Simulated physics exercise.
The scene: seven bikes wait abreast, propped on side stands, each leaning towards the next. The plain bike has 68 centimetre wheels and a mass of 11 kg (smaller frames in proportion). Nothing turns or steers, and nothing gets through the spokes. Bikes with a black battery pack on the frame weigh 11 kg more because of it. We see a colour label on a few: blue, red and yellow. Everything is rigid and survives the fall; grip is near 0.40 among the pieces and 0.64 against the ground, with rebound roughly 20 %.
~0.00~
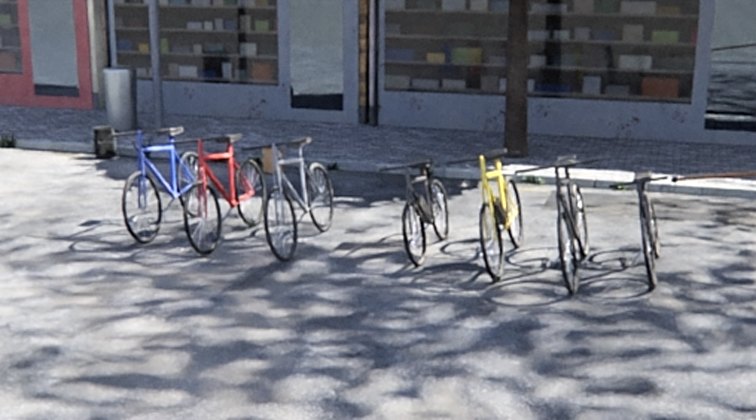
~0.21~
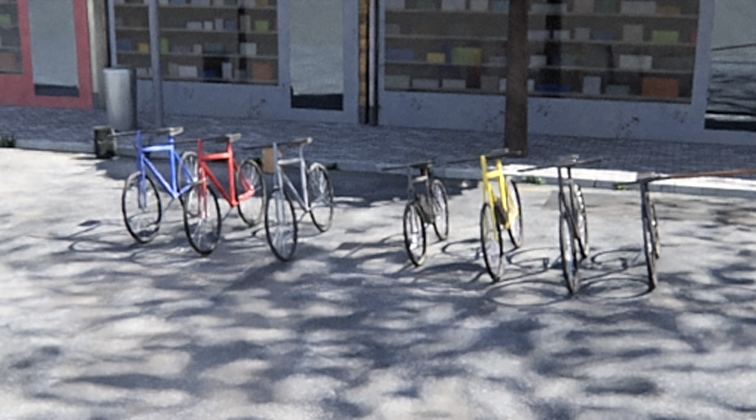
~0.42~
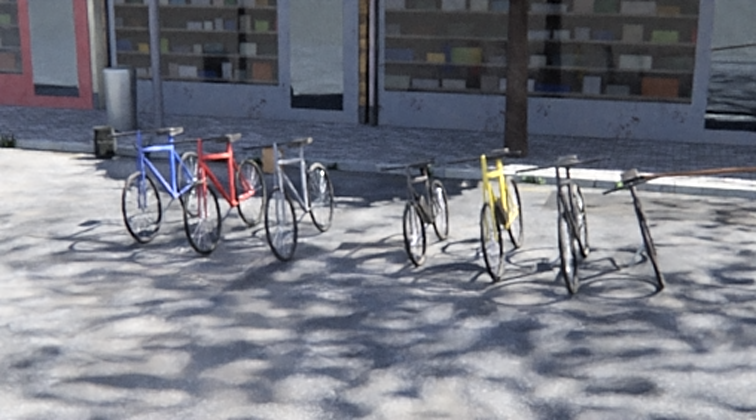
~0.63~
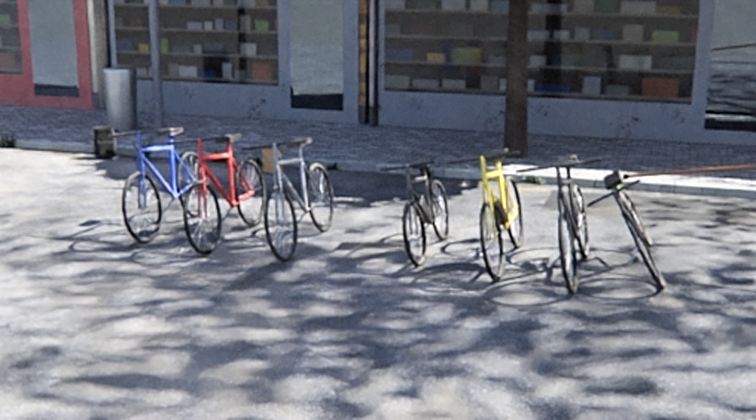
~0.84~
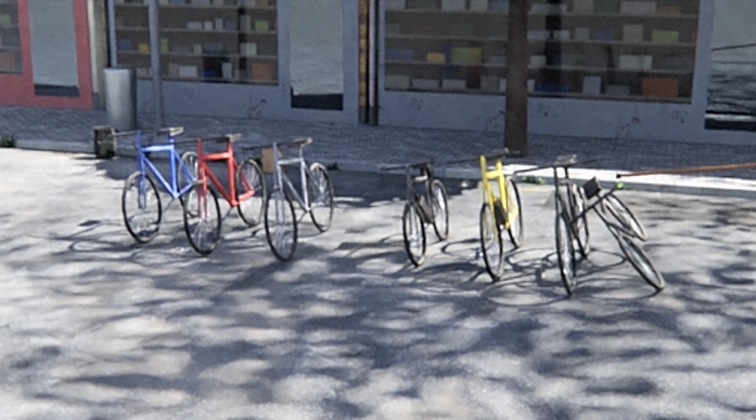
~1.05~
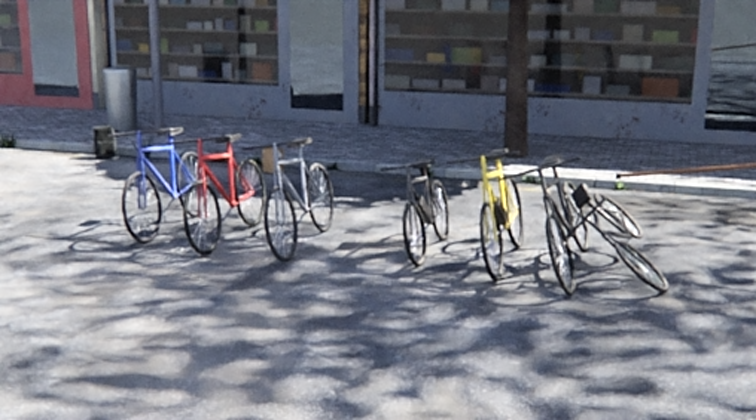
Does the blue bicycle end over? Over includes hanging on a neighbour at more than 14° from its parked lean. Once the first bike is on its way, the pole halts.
I expect it will hold.
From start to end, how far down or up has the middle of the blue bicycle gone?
About 0 cm lower.
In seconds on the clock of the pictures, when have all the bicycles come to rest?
3.0 s, roughly.
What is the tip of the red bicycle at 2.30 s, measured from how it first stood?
Some 0 degrees.
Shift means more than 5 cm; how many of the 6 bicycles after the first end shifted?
Total tallied: 3.
After 1.72 s, 1 of the 6 other bicycles over; blue bicycle unmoved; yellow bicycle leaning 14°.
After 2.30 s, 3 of the 6 other bicycles over; blue bicycle unmoved; yellow bicycle leaning 54°.
At rest (3.2 s), 3 of the 6 other bicycles over; blue bicycle unmoved; yellow bicycle leaning 68°; red bicycle unmoved. Three left standing. As the last picture would show them, middles, blue bicycle near (165, 176), yellow bicycle near (434, 231).
